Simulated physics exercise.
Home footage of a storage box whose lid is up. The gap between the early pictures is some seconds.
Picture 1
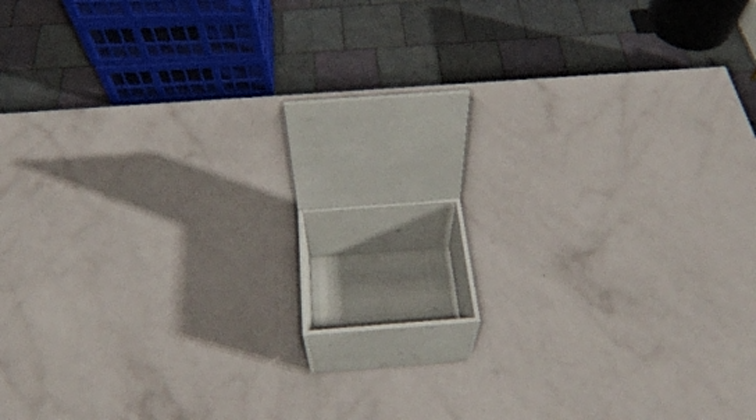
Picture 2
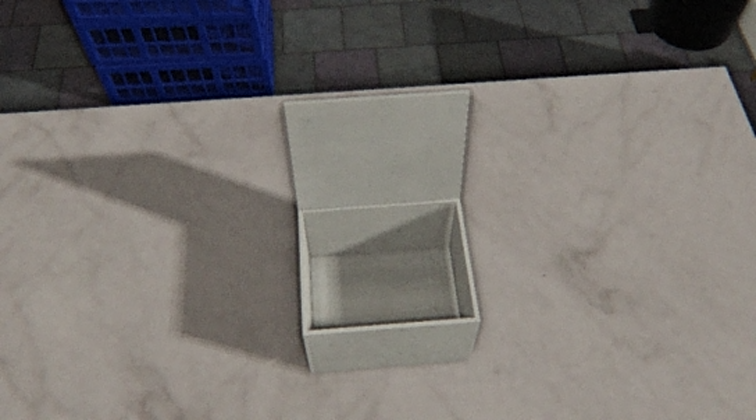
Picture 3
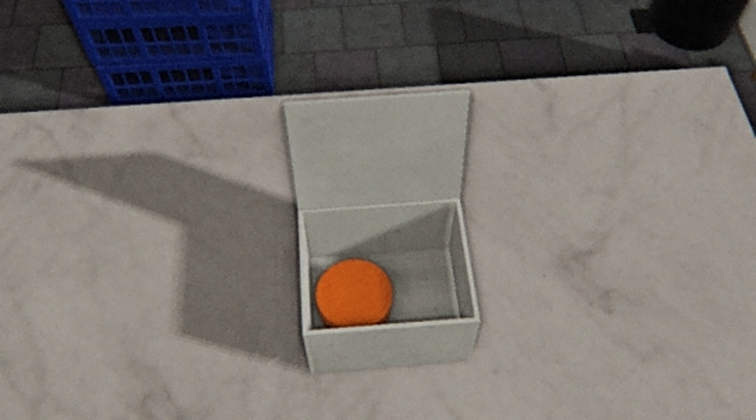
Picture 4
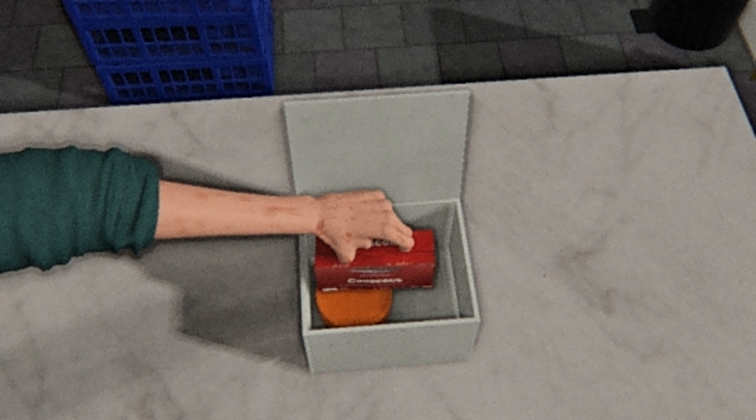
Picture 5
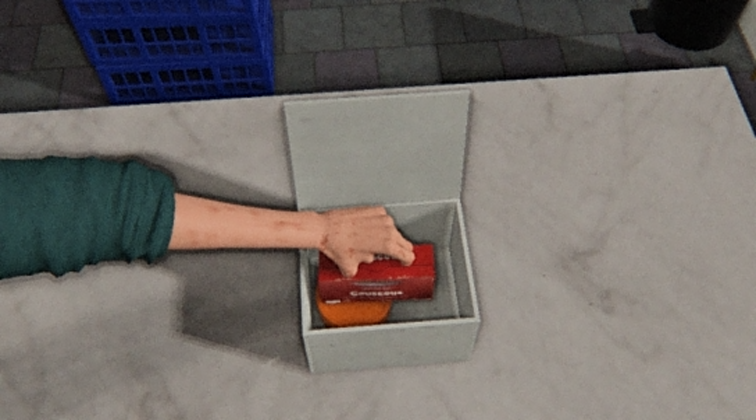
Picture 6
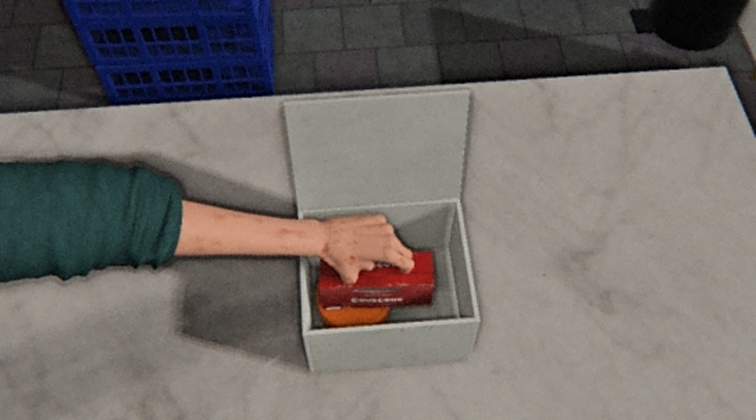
A hand on a bare forearm with a dark green sleeve reaches in from the left, after an orange tub has appeared in the empty box, and lowers a red carton slightly over the tub. The pale box sits open, lid up, on a marbled light tabletop, with a blue crate behind at upper left and a dark container at upper right. The steady view looks down from in front.
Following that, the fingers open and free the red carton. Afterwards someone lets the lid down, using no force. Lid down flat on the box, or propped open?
Comes to rest closed.
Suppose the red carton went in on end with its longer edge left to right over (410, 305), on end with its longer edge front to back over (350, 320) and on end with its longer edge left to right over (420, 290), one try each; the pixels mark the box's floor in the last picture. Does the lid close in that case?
Open; open; open.
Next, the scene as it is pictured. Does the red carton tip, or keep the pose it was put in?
Result: The red carton remains as it was set.
Then, 1.40 s after the last picture, lid 72° above the rim.
Then, 1.90 s after the last picture, lid 35° above the rim.
At rest, lid shut; both in place. Seen from the same camera at the end, red carton near (376, 282).
